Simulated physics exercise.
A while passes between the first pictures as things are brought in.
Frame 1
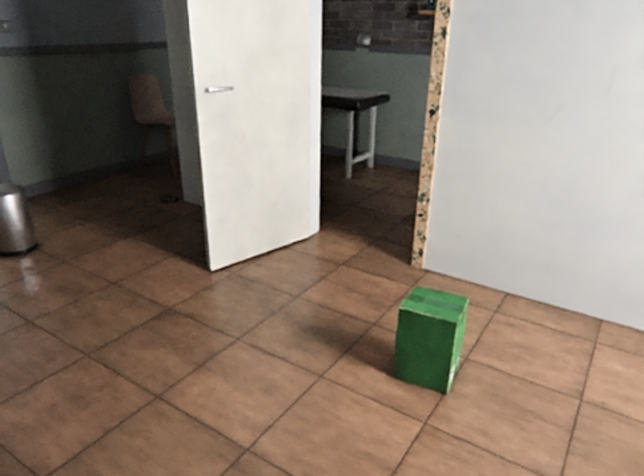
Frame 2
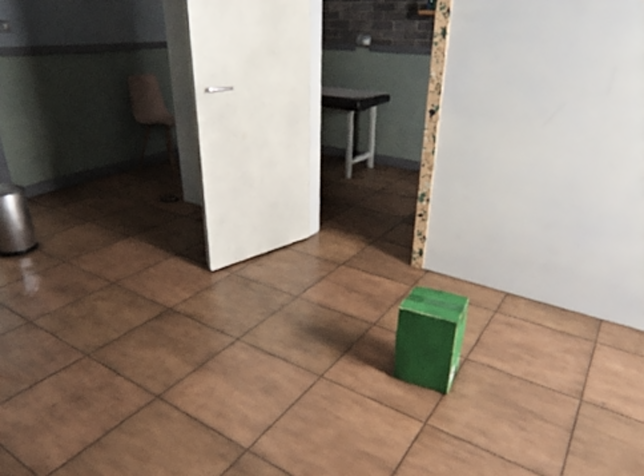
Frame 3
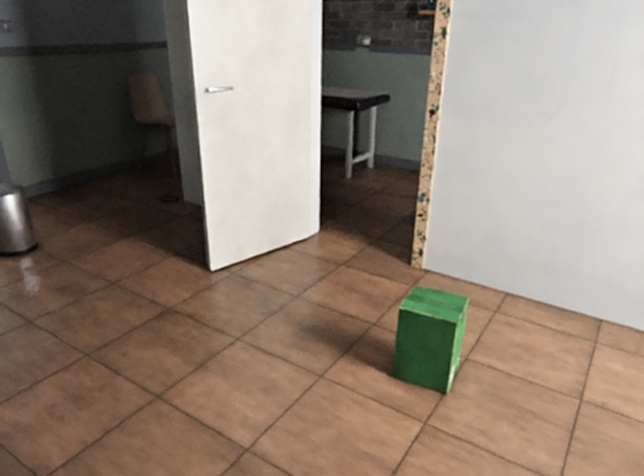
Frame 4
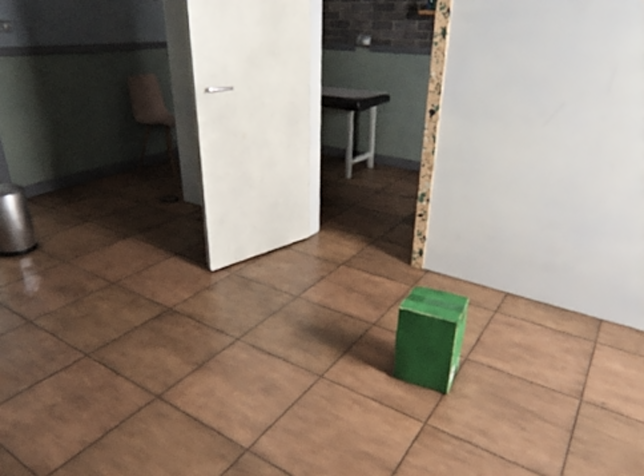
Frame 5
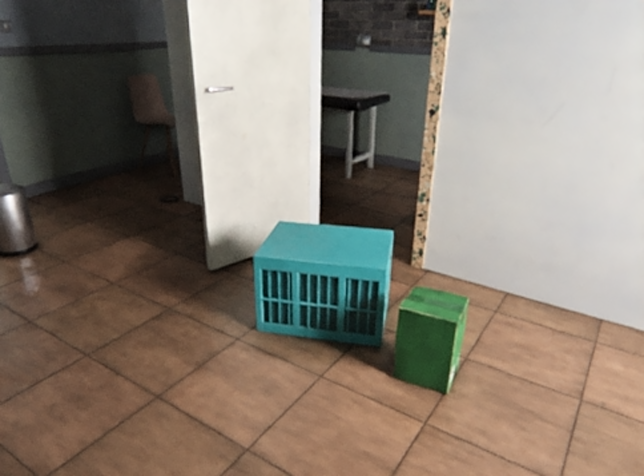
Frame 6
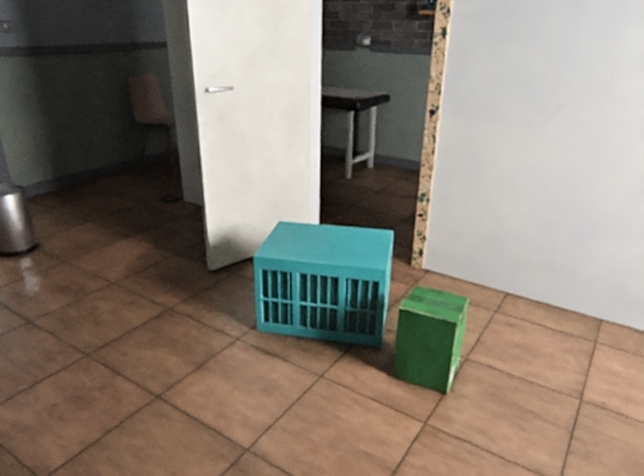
Green box sitting alone on a tiled floor near a wide-open white door, then a turquoise chest appearing beside it, nothing else moving.
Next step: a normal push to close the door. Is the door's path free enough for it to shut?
The door never meets its frame.
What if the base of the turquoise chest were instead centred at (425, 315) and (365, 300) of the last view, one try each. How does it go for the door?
The first time the door finishes its swing, the second time it is obstructed.
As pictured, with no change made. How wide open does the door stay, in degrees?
Open angle: About 65°.
Then, 0.40 s on from there, door at 94°.
Then, 0.60 s on from there, door at 83°.
Then, 0.80 s on from there, door at 69°.
In the end, door at 67°; both unmoved. At the end, from the last picture's camera, turquoise chest near (331, 281).
